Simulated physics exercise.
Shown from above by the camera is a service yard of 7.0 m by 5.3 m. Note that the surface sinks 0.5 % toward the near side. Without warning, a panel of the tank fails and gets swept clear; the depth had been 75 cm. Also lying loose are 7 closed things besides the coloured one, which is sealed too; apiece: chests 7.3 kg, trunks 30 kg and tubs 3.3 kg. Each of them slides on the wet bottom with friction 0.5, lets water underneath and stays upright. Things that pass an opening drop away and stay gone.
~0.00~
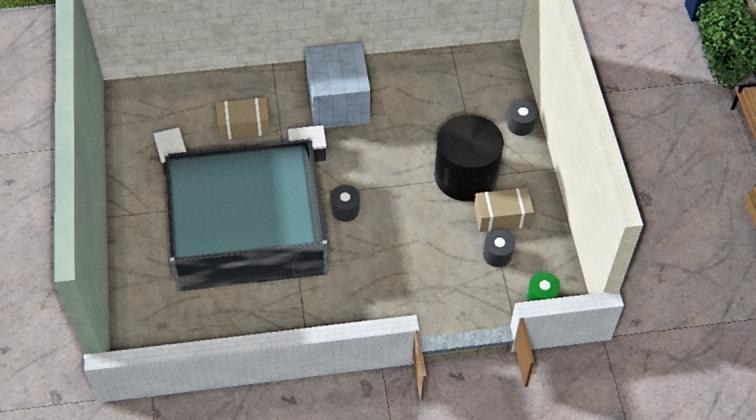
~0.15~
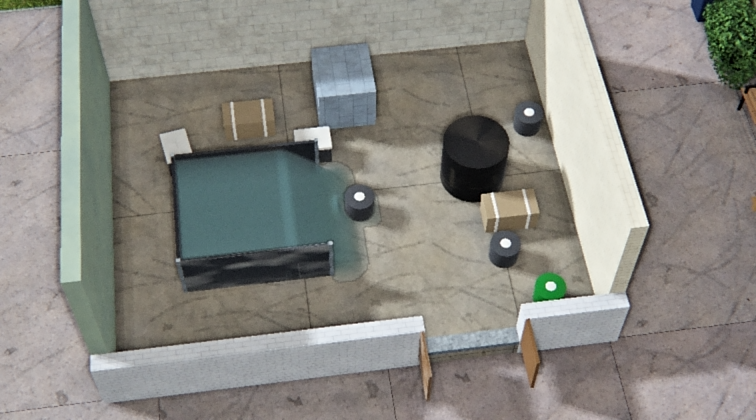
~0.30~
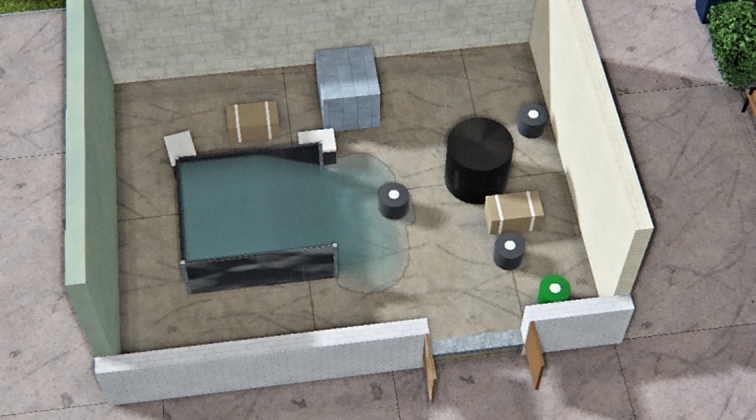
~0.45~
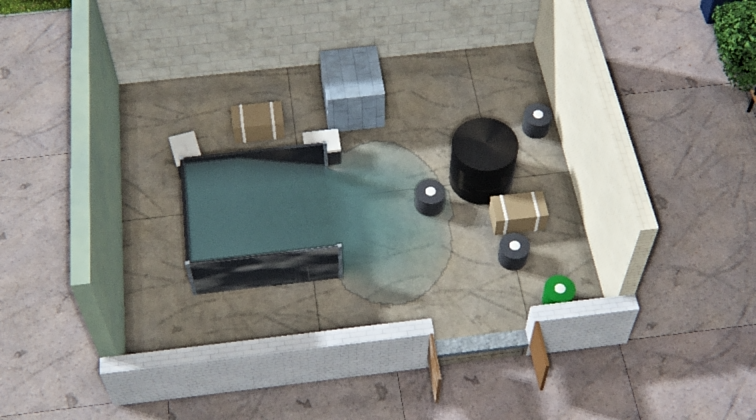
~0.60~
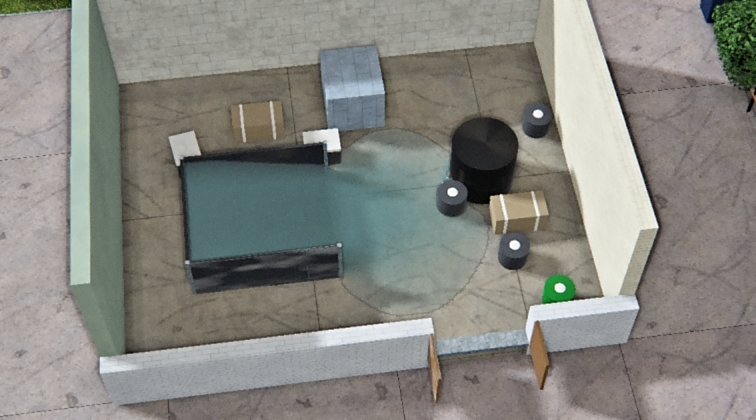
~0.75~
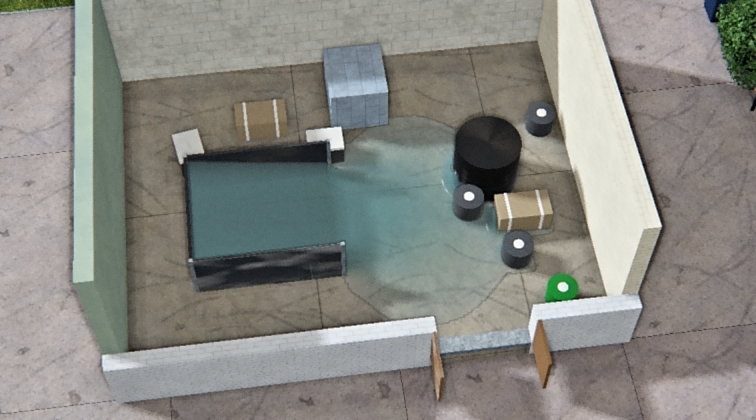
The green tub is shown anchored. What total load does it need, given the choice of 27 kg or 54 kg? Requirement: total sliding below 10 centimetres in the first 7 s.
Keeping it put takes more than either mass.
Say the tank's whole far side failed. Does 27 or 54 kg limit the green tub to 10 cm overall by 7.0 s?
Result: Lesser mass sufficient.
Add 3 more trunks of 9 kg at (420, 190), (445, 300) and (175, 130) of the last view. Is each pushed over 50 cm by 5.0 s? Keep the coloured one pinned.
Order as listed: Outside the limit, outside the limit, inside the limit.
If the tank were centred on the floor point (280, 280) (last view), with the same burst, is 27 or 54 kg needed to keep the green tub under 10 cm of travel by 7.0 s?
Result, then: Both fail.
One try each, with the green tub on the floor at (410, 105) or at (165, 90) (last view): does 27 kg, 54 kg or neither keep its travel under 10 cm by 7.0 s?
In that order: Just the heavier works; the lighter suffices.
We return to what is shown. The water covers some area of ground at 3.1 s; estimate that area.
That flooded area is roughly 22 m2.
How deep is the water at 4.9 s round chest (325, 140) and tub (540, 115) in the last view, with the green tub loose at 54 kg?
Depth approx. 1 cm / 16 cm.
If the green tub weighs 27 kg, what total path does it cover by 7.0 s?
Around 200 centimetres in total.
After 1.4 s the green tub would be 0 cm from its start with 27 kg and 0 cm from its start with 54 kg; 7 cm of water round it then.
After 3.1 s the green tub would be 92 cm from its start with 27 kg and 23 cm from its start with 54 kg; 30 cm of water round it then.
After 4.9 s the green tub would be gone out with 27 kg and 23 cm from its start with 54 kg; 13 cm of water round it then.
After 7.0 s the green tub would be gone out with 27 kg and 23 cm from its start with 54 kg; 10 cm of water round it then.
